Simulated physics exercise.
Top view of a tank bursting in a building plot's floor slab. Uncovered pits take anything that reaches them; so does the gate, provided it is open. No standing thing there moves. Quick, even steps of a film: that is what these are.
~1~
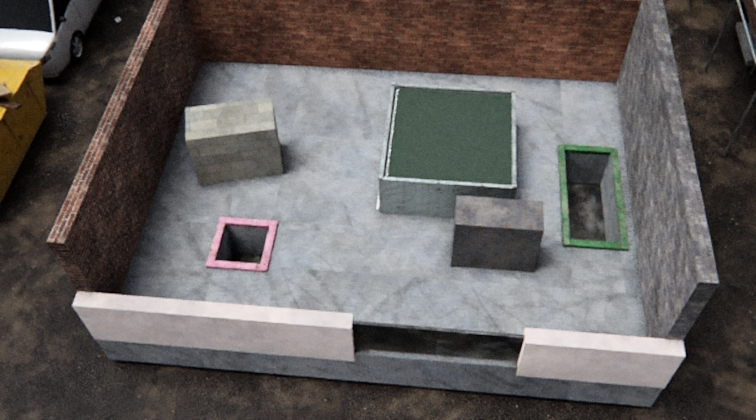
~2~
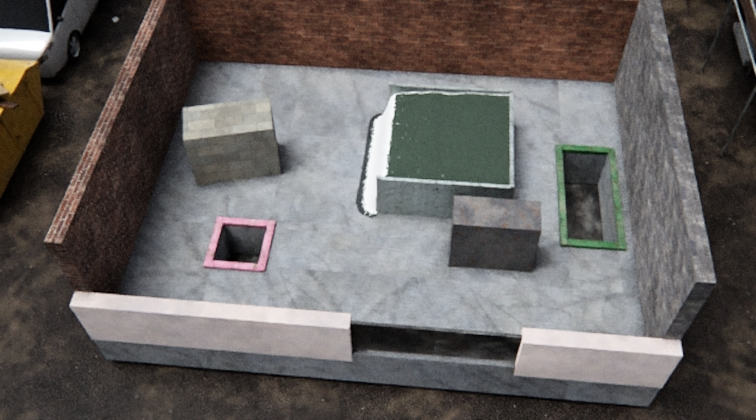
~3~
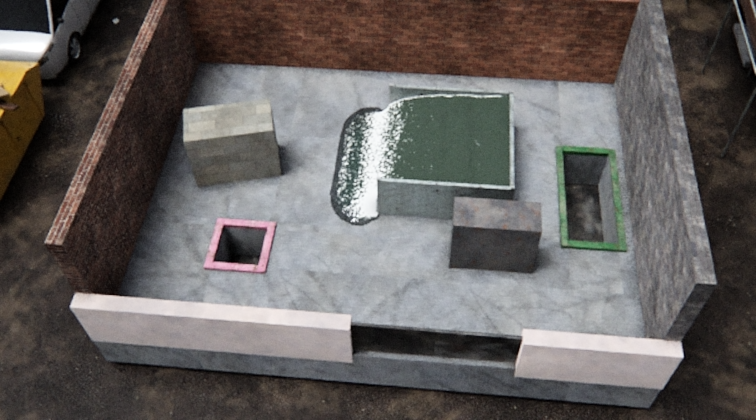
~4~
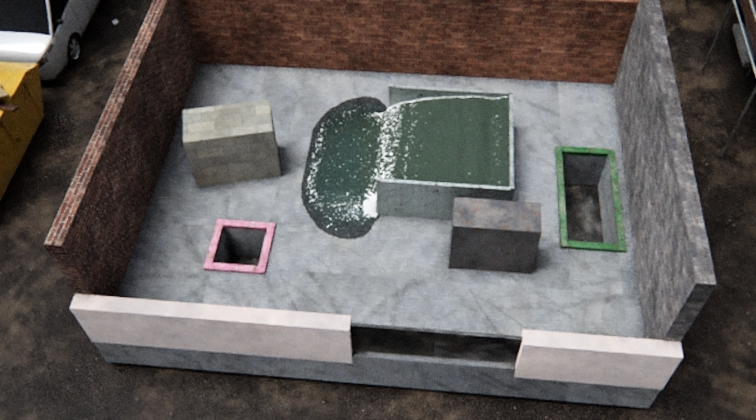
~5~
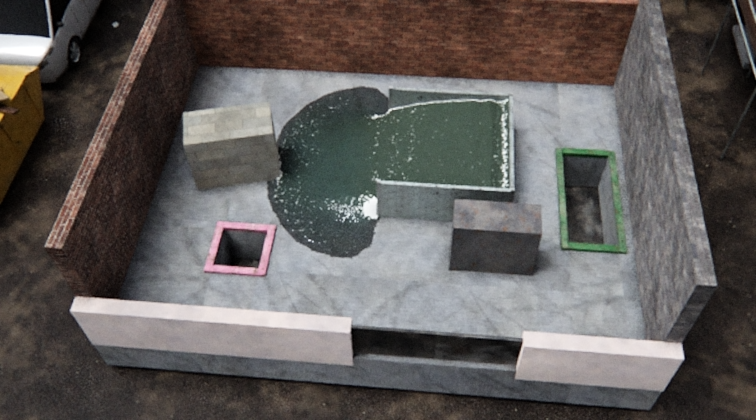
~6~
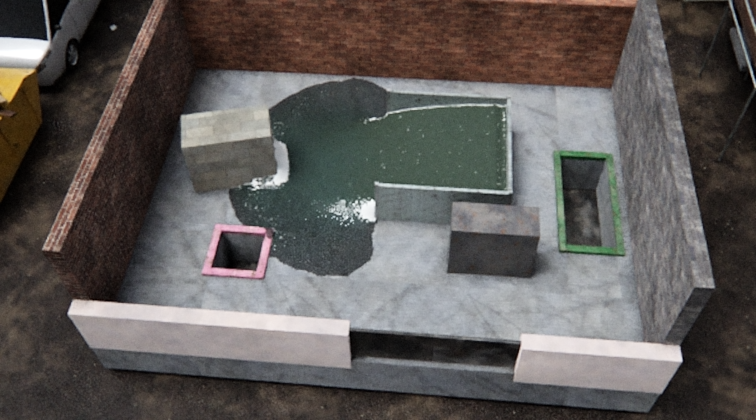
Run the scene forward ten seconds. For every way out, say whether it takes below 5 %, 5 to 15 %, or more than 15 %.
It ends like this: The gate takes below 5 %; the pink pit takes more than 15 %; the green pit takes below 5 %.
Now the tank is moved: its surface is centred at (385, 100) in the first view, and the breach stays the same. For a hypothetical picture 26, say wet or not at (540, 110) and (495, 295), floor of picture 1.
In turn: Clear, dry.
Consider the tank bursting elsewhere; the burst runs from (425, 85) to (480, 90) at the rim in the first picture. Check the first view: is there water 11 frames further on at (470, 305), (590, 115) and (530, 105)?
Listed in order, they come out without a puddle, sitting in a pool and sitting in a pool.
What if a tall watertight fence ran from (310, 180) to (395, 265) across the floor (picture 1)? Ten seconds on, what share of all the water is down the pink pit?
The pink pit takes 6 parts in a hundred.
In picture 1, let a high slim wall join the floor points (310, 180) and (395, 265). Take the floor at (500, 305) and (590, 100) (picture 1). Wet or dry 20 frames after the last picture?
Result, in the order given: Unsoaked / unsoaked.
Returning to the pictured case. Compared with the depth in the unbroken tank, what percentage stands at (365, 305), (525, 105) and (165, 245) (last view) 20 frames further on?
0, 0, 16 %.
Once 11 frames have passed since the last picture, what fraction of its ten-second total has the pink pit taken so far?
Estimated share: About 25 %.
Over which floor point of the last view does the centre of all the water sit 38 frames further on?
My pick is pixel (292, 189).
A moment on, water covers 40 % of the floor; the gate 0 %, the pink pit 1 %, the green pit 0 %.
Next, water covers 45 % of the floor; the gate 0 %, the pink pit 6 %, the green pit 0 %.
Then, water covers 50 % of the floor; the gate 0 %, the pink pit 12 %, the green pit 0 %.
Later, water covers 75 % of the floor; the gate 0 %, the pink pit 19 %, the green pit 0 %.
In the end, water covers 95 % of the floor; the gate 0 %, the pink pit 23 %, the green pit 1 %.
